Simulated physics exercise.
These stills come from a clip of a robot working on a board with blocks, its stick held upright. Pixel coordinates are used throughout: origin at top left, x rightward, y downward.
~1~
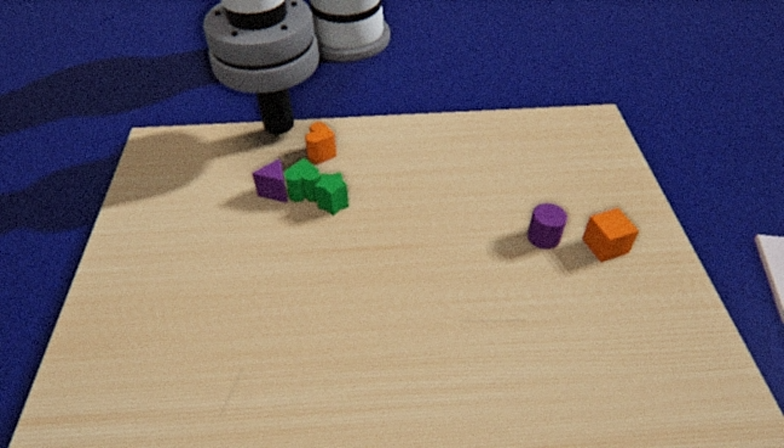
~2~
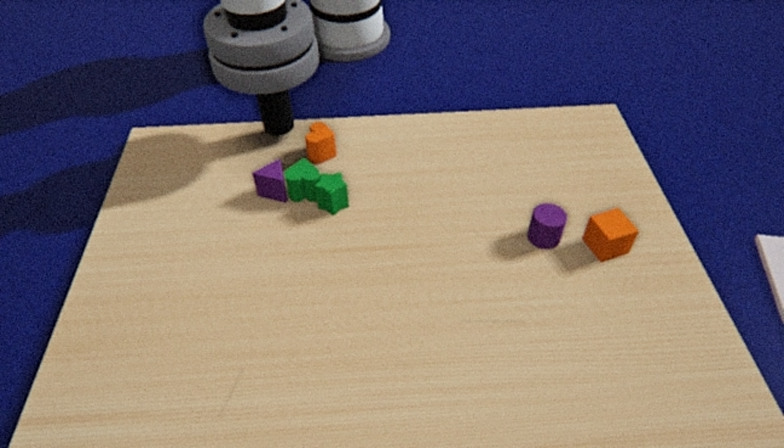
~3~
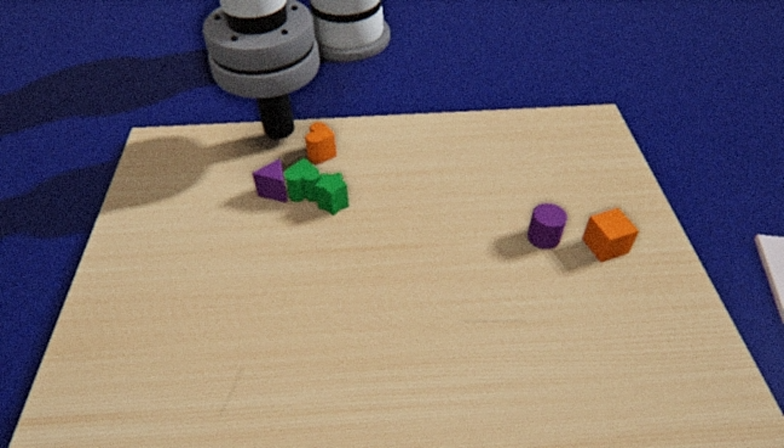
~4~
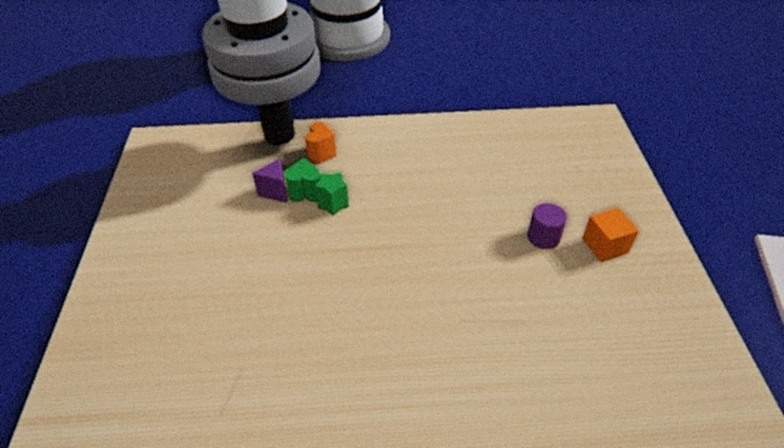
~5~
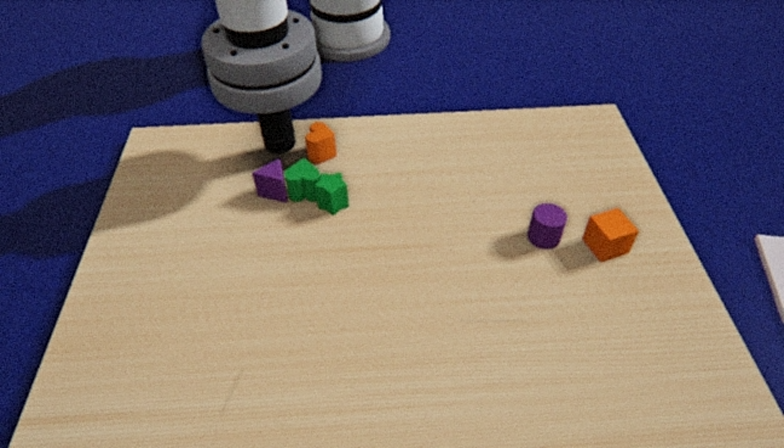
A robot arm's black stick moves slightly down beside the orange, purple and green blocks.
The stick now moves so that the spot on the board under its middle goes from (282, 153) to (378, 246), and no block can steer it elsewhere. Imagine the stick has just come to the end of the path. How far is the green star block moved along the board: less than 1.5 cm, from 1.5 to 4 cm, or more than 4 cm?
Ends over 4 cm away.
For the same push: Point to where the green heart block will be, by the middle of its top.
Put as a pixel place, it's (304, 194).
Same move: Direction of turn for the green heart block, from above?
It twists with the clock when seen from above.
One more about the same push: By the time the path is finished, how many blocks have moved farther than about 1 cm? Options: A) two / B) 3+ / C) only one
A: Two.
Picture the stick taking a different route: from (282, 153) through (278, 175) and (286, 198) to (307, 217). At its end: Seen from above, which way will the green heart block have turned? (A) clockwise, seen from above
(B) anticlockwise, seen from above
Letter B.
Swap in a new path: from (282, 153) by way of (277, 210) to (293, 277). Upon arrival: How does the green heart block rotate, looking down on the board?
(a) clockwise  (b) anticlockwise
That would be b.
On the path given first. One third of the way, stick at (310, 173); green heart block at (305, 179), turned 40° clockwise.
Two thirds of the way, stick at (343, 203); green heart block at (304, 194), turned 95° clockwise; green star block at (357, 207), turned 30° anticlockwise.
At the end, stick at (378, 238); green heart block at (304, 194), turned 95° clockwise; orange heart block in place; green star block at (394, 244), turned 30° anticlockwise.
